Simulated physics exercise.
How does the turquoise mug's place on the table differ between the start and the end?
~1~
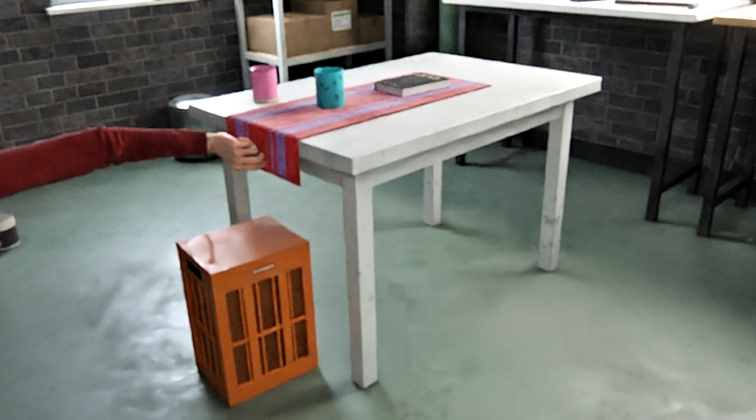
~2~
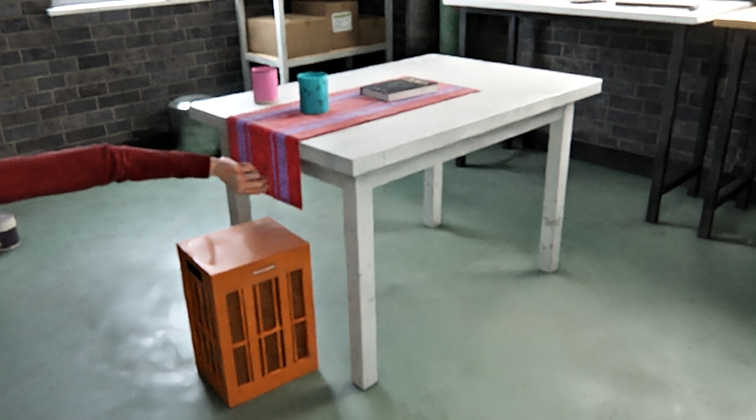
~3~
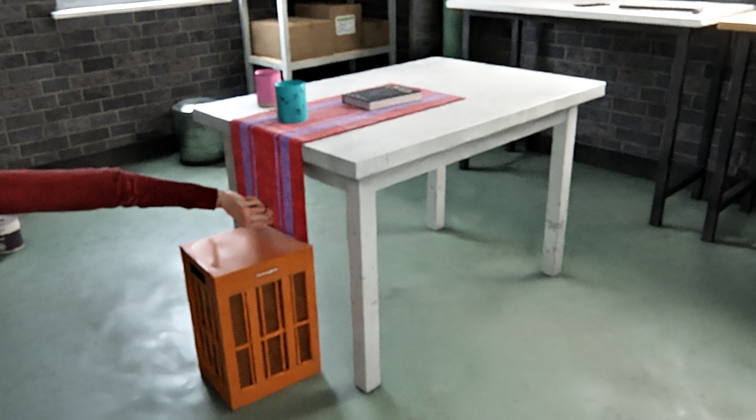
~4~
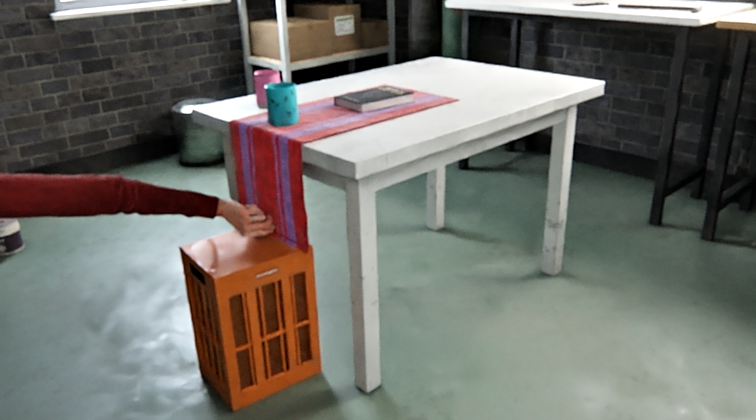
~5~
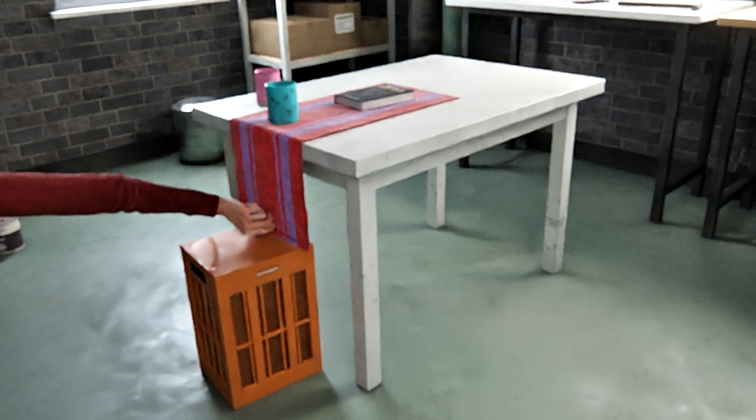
At the start the turquoise mug stands to the right of the pink mug with a clear gap between them. By the end it has been carried left, closer to the table edge where the cloth hangs, and stands just in front of the pink mug.
